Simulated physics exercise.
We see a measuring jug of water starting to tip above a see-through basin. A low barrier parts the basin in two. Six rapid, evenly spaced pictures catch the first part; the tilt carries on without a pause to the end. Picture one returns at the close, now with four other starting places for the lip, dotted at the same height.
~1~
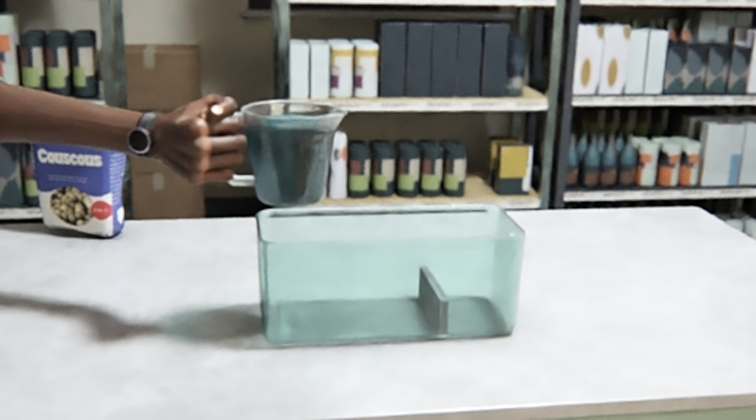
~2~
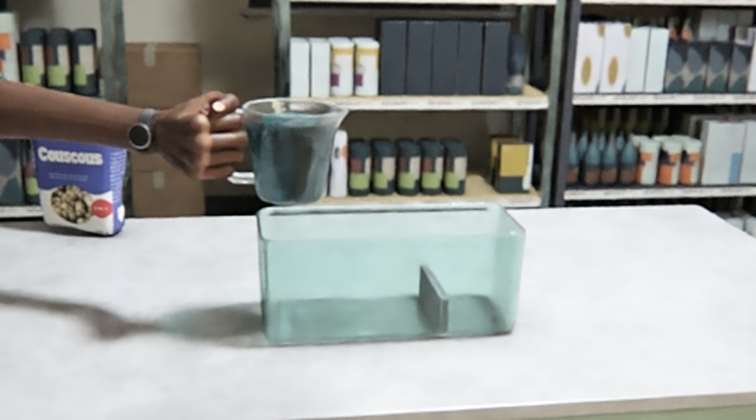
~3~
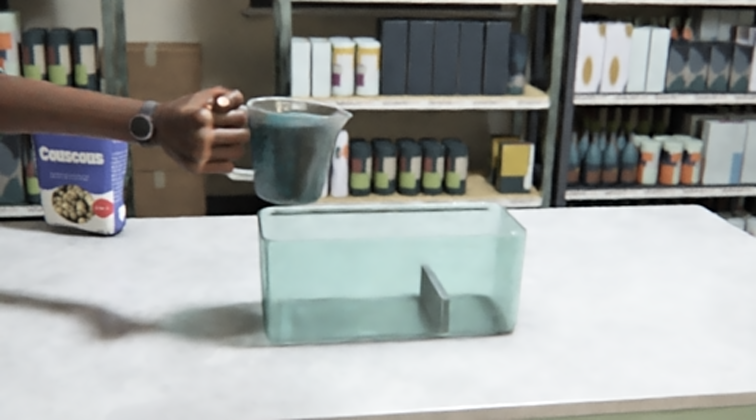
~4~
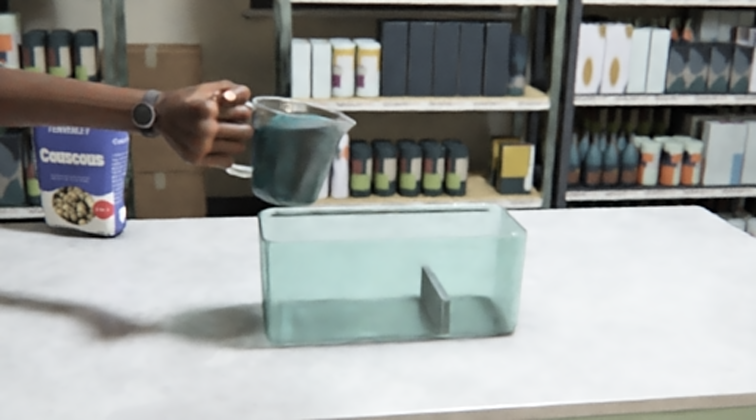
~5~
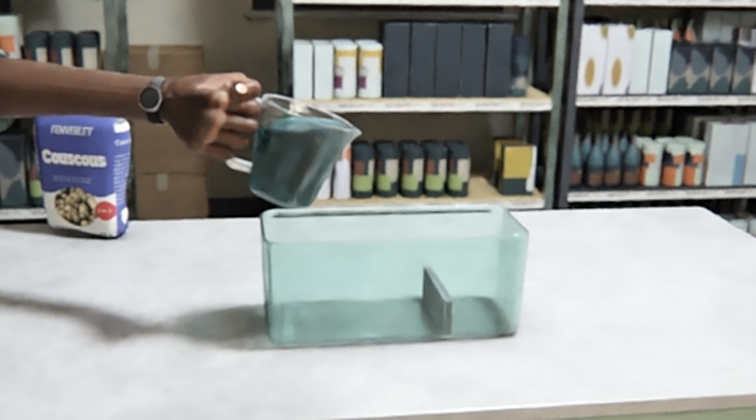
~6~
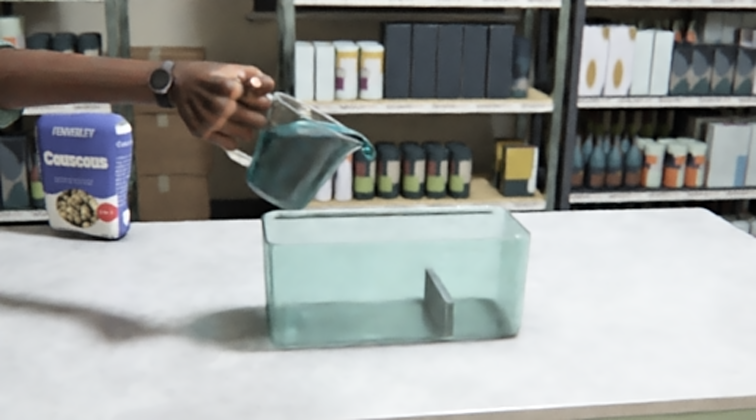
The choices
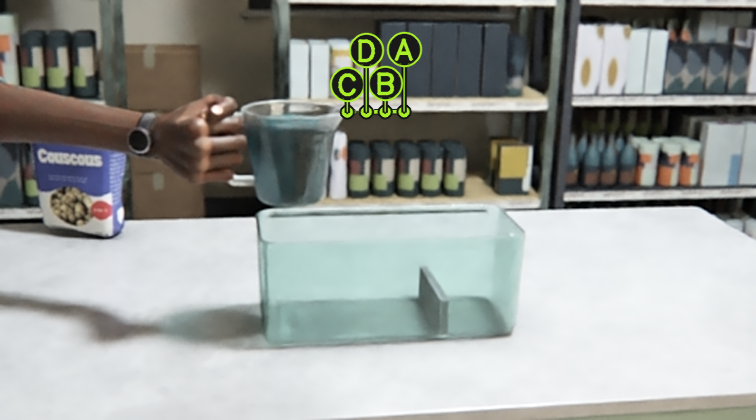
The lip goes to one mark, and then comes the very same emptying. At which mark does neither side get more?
B is best.
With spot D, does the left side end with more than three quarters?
Yes.
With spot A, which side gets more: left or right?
More ends on the right.
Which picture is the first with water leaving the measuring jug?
In picture 6.
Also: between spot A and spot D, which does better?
The answer is A.
In lime, A at (404, 111); B at (385, 111); C at (347, 112); D at (366, 112).
If A is chosen, about 19 % ends left of the wall and 80 % right of it.
If B is chosen, about 52 % ends left of the wall and 48 % right of it.
If C is chosen, about 96 % ends left of the wall and 4 % right of it.
If D is chosen, about 90 % ends left of the wall and 10 % right of it.
